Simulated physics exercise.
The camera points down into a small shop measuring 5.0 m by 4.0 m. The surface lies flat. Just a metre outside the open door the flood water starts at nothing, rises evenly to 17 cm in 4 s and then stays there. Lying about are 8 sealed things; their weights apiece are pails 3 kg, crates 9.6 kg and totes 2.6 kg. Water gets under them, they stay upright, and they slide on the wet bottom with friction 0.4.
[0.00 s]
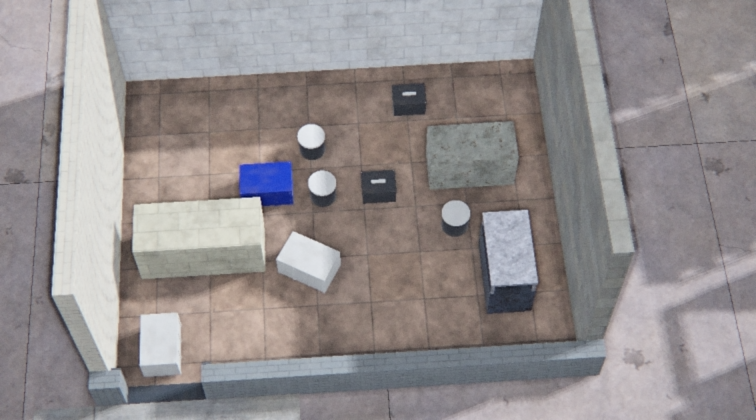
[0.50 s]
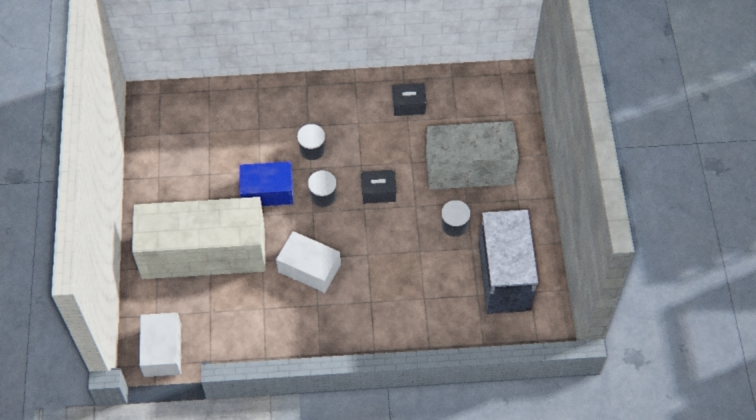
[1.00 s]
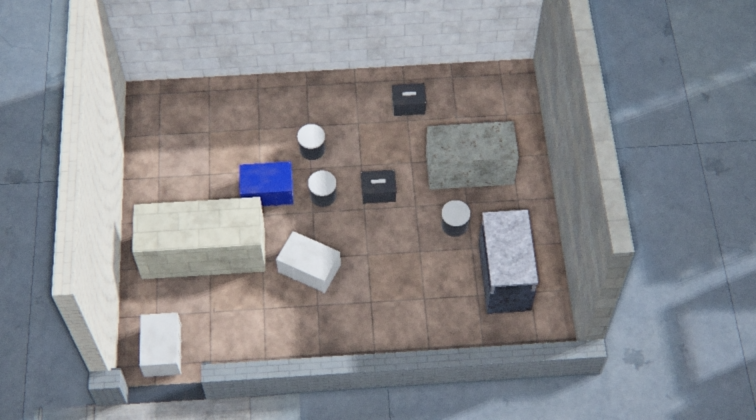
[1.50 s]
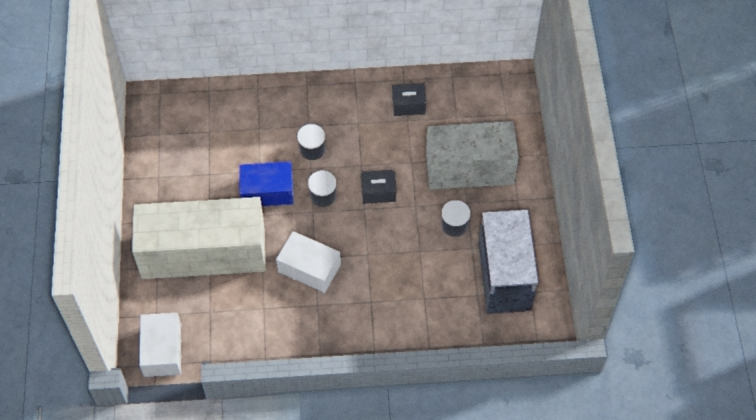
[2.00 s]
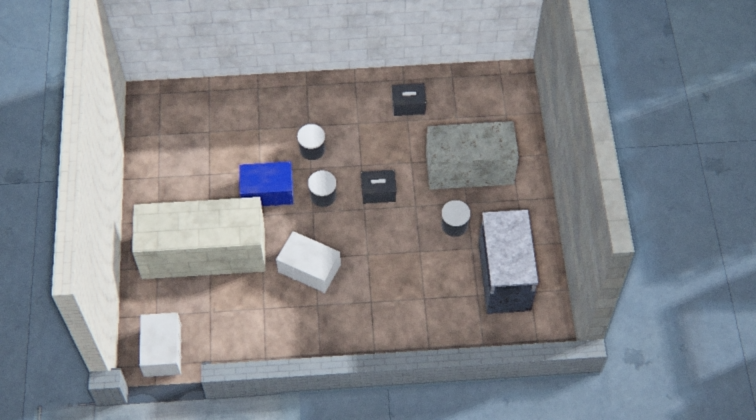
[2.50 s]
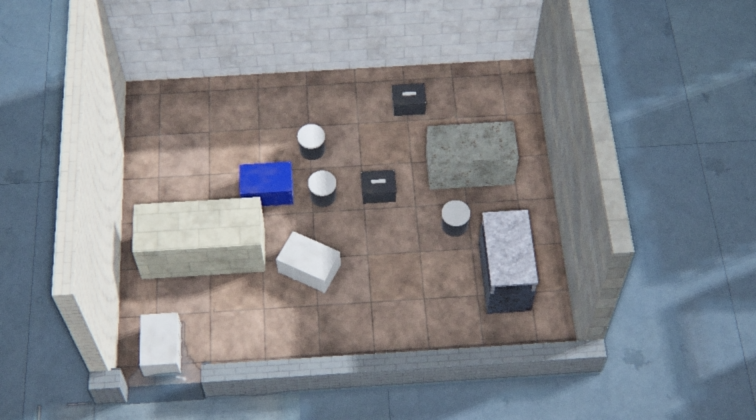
Shadows and patches of light shifted slowly across the ground outside and the tiled floor of a small walled shop, while the blue crate, pale blocks, dark boxes and round-topped containers all stayed still.
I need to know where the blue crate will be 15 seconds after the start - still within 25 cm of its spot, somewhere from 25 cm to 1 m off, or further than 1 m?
It stays about where it started.
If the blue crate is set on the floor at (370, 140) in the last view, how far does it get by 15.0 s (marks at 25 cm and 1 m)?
So it budges only slightly.
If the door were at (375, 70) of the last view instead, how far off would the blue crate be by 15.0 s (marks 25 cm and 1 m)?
Note: Blue crate displaced a short distance.
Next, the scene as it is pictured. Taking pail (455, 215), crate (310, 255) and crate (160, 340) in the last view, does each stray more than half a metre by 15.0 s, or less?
Order as asked: Above, above, above.
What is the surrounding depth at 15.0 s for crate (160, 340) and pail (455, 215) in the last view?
About 8 and 3 cm.
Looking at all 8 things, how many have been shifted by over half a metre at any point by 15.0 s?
Result: 4.
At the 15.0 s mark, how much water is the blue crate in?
Roughly 2 cm at that moment.
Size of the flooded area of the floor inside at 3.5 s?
Close to 1.5 m2, I'd say.
After 3.5 s the blue crate is near (265, 178), 0.0 m from its start, aground; 0 afloat.
After 6.8 s the blue crate is near (265, 178), 0.0 m from its start, aground; 1 afloat.
After 11.0 s the blue crate is near (265, 178), 0.0 m from its start, aground; 1 afloat.
After 15.0 s the blue crate is near (265, 178), 0.0 m from its start, aground; 3 afloat.
